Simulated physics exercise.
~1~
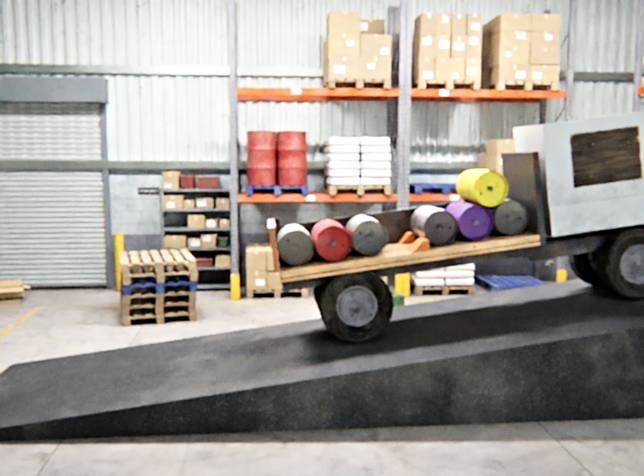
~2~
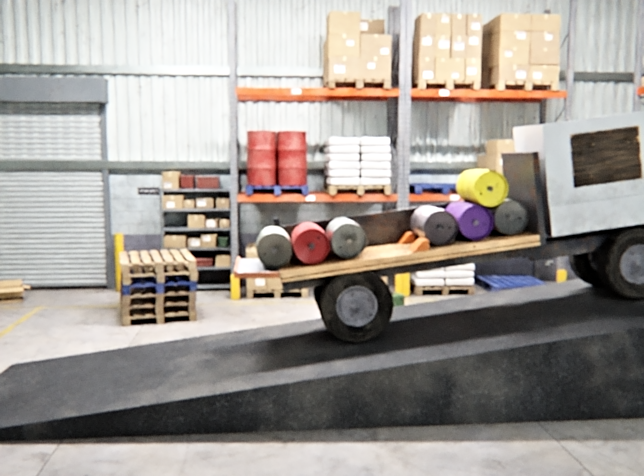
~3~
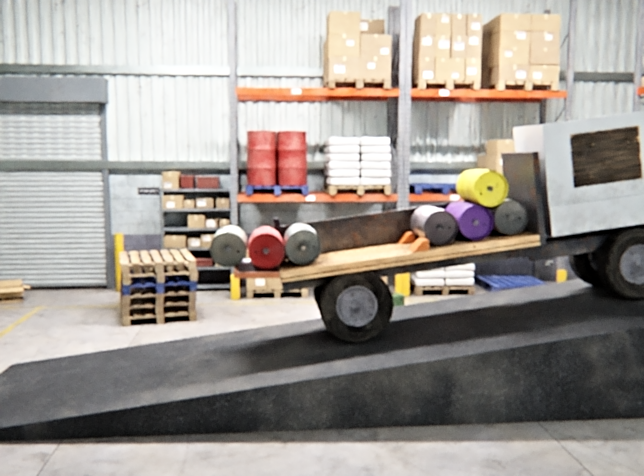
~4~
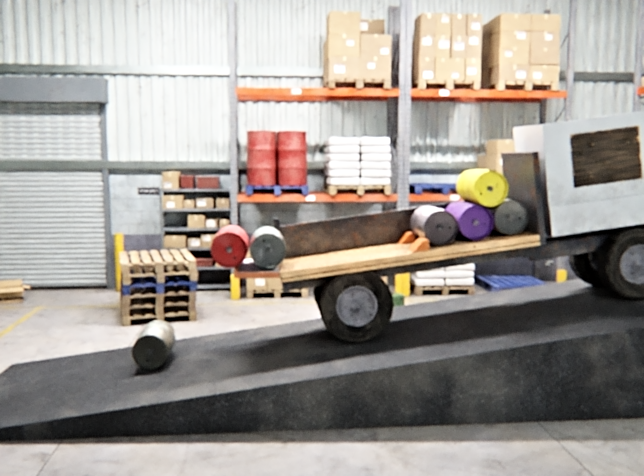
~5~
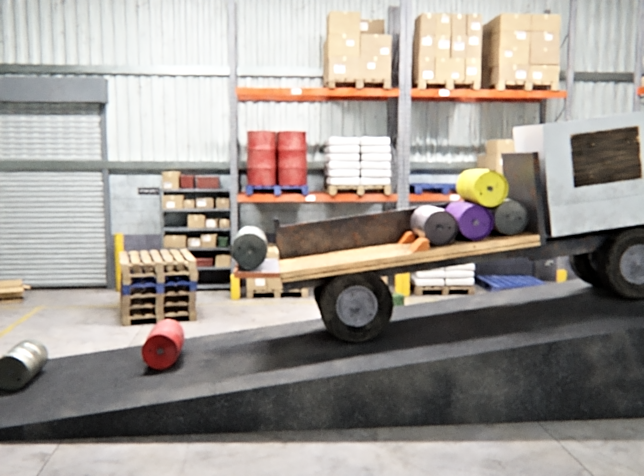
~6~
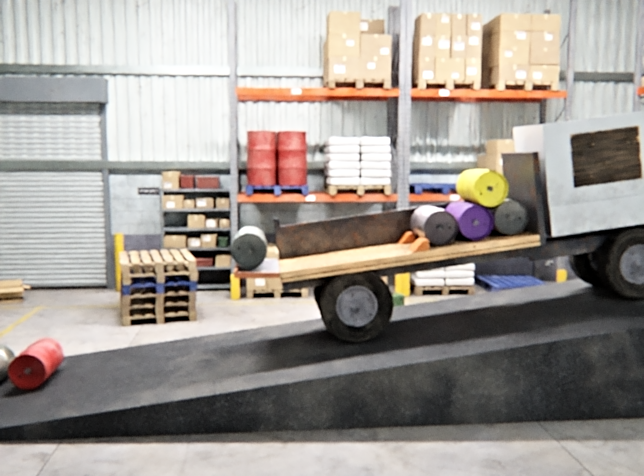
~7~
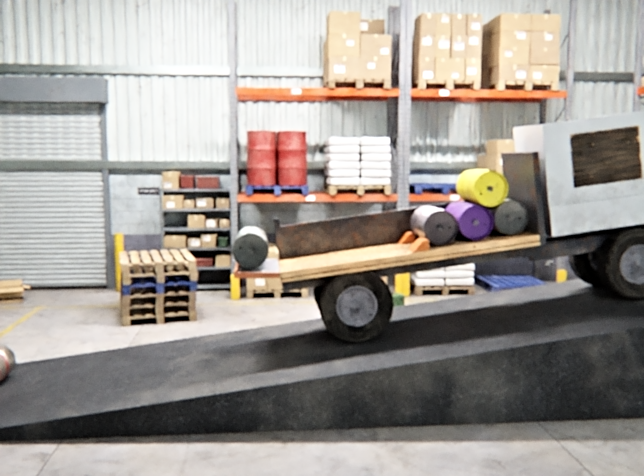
Two kegs, a grey one and then a red one, rolled left off the lowered gate of a truck on a slope and down the ramp, while a third grey one stopped at the gate's end and the purple, yellow and other kegs stayed aboard.
